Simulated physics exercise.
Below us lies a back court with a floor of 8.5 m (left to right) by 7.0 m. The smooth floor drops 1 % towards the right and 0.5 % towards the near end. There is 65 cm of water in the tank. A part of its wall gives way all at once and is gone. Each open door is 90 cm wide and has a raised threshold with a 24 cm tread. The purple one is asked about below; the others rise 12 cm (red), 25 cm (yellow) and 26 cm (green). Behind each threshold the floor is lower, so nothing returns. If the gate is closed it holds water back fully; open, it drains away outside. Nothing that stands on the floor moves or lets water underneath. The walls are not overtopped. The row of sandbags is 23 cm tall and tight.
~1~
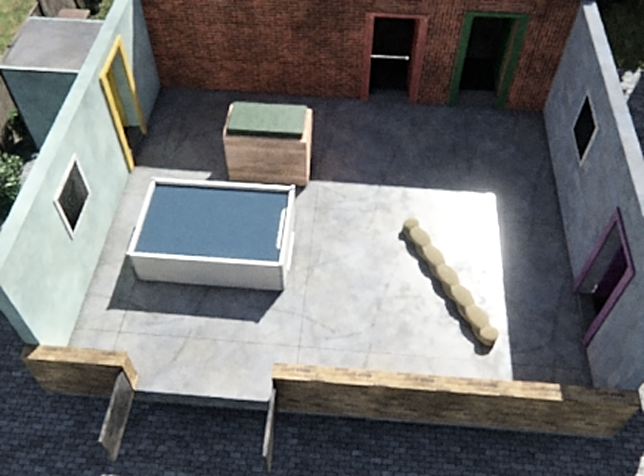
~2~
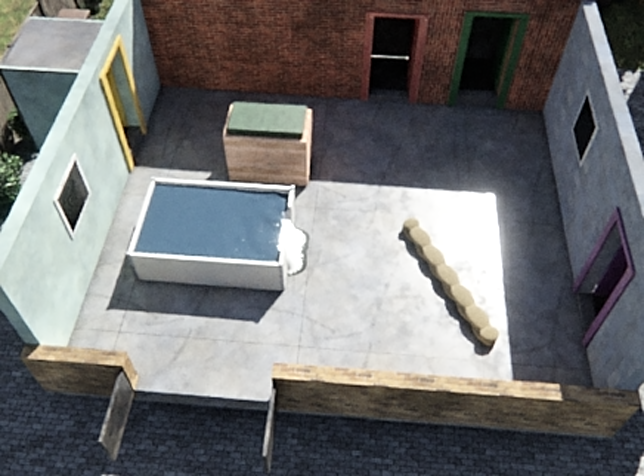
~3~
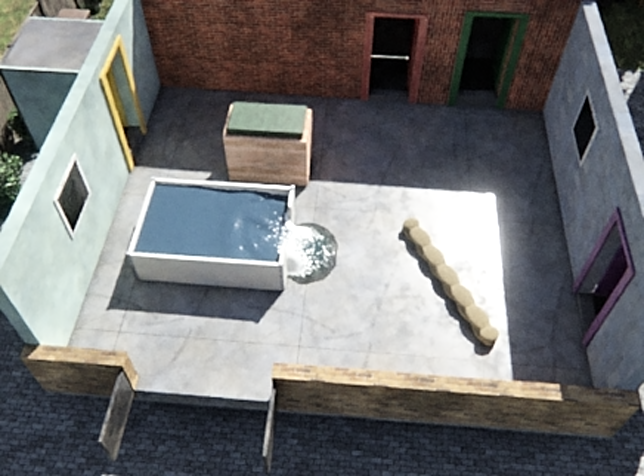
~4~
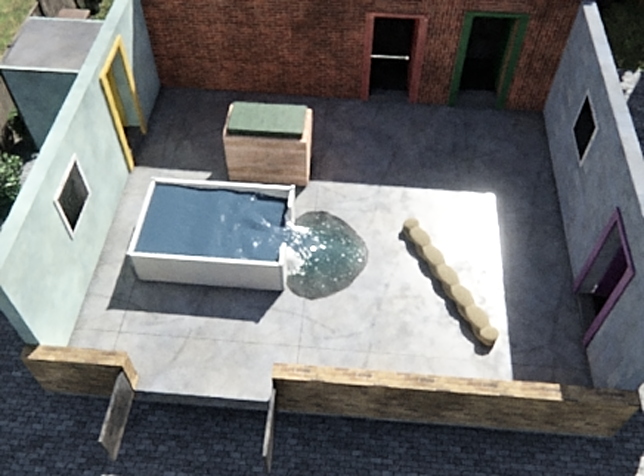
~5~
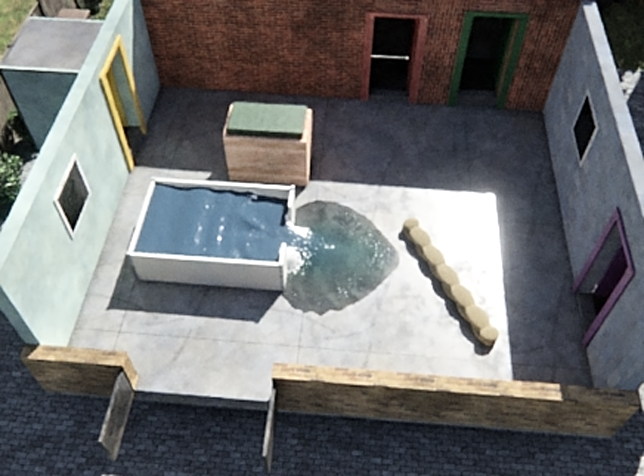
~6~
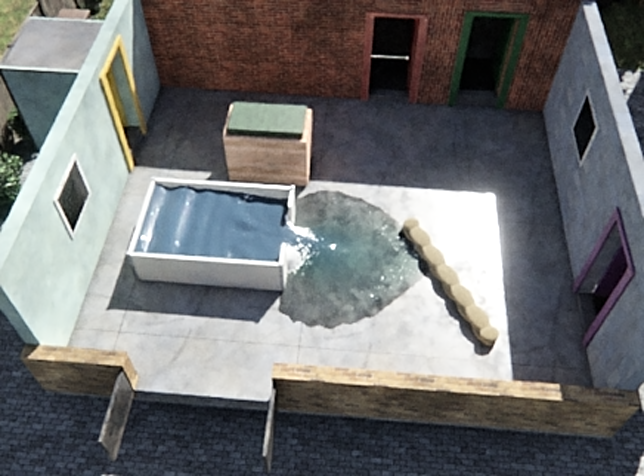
Water pours from the right side of a white-walled tank and spreads across the grey floor.
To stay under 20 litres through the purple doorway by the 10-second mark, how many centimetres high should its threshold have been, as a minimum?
It would have to be roughly 5.5 cm high.
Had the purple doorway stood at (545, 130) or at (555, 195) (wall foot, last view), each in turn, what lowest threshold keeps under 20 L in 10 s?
Roughly 9.0 and 8.0 cm.
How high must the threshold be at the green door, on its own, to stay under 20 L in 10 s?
Roughly 7.0 cm at green.
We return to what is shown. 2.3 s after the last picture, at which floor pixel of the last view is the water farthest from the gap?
At about (544, 121).
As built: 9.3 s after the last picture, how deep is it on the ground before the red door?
Roughly 6.5 cm deep.
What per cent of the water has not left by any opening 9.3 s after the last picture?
About 98 per cent.
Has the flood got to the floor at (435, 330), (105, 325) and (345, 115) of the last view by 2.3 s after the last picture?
In turn: Under water, dry, still dry.
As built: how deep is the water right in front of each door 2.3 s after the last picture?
Depths in cm: Purple 1, red 0, yellow 0, green 0.
Then, 0.7 s after the last picture water covers 20 % of the floor, deepest (41 cm) near (292, 250); it has not reached the purple door.
Then, 2.3 s after the last picture water covers 40 % of the floor, deepest (32 cm) near (468, 403); it has not reached the purple door.
Then, 9.3 s after the last picture water covers 75 % of the floor, deepest (13 cm) near (550, 410); 7 cm at the purple door, 10 litres in over its 7 cm threshold.
At the purple door as built, the water peaked near 9 cm, 4.3 s after the last picture.
Run again over the same 10 s with other heights there, 28 litres in over 5 cm, 10 litres over 7 cm. The limit of 20 litres is kept from about 5.5 cm up.
